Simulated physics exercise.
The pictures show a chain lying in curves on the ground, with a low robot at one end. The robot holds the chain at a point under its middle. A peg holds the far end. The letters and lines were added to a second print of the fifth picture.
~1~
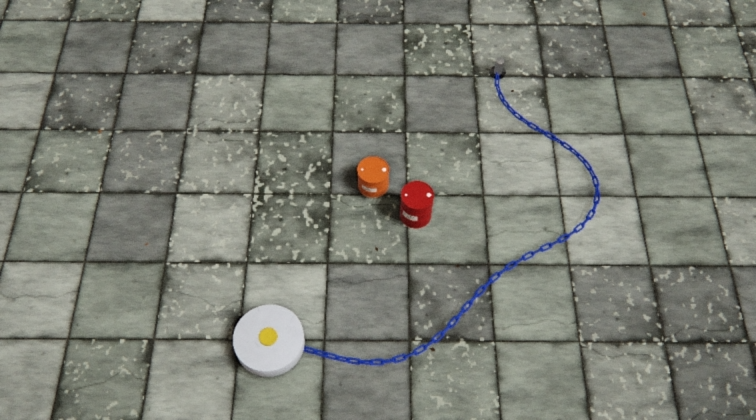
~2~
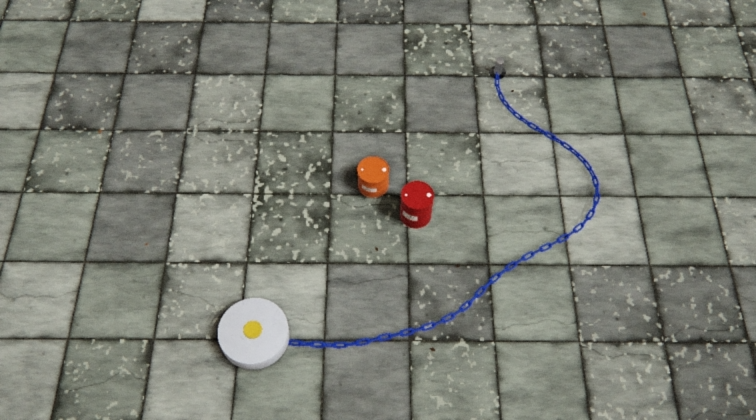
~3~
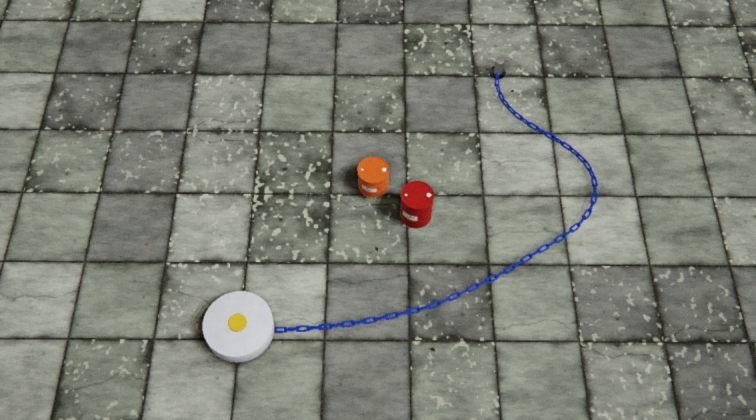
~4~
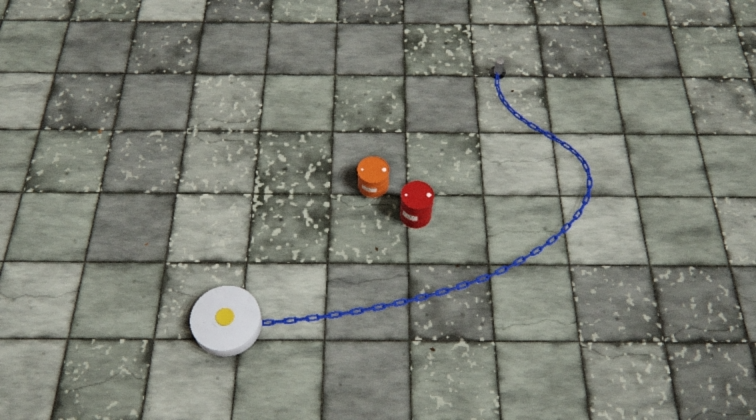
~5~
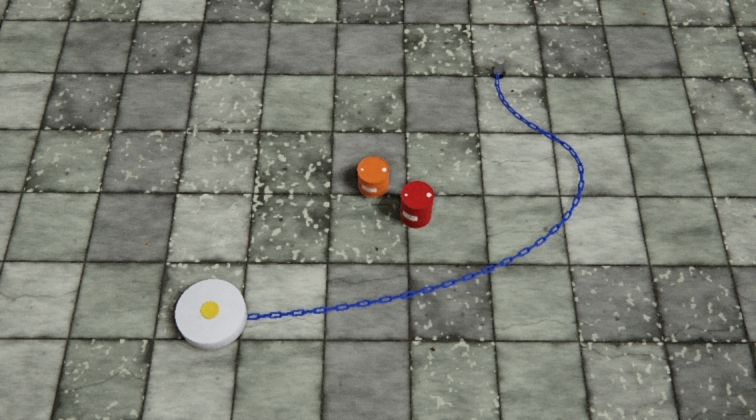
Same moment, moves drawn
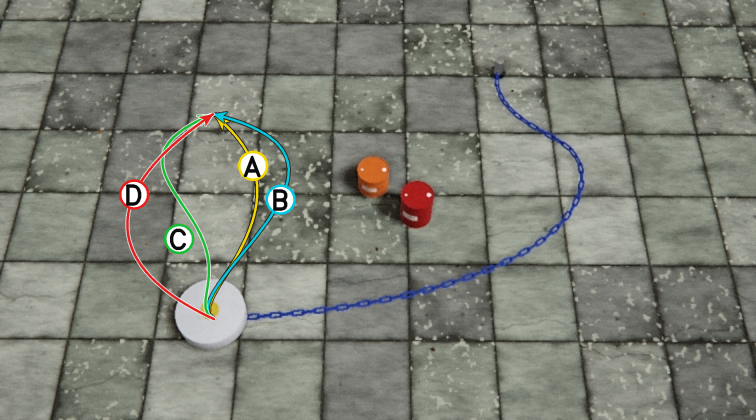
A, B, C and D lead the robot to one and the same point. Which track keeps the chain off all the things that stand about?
With D nothing is caught.
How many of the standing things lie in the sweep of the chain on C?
In all, one.
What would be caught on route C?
The red keg.
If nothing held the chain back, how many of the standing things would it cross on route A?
Two.
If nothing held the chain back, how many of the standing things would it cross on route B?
In all, two.
On the marked copy, A from (214, 319) via (255, 211) to (216, 117); B from (214, 319) via (284, 193) to (213, 114); C from (214, 319) via (180, 201) to (211, 115); D from (214, 319) via (128, 214) to (213, 114).
With D. Early on, robot (129, 245), middle of the chain (436, 248).
Further on, robot (157, 152), middle of the chain (415, 242).
At the end, robot (211, 108), middle of the chain (415, 242); nothing has been touched.
As for the rest, A meets the red keg and orange pot; B meets the red keg and orange pot; C meets the red keg.
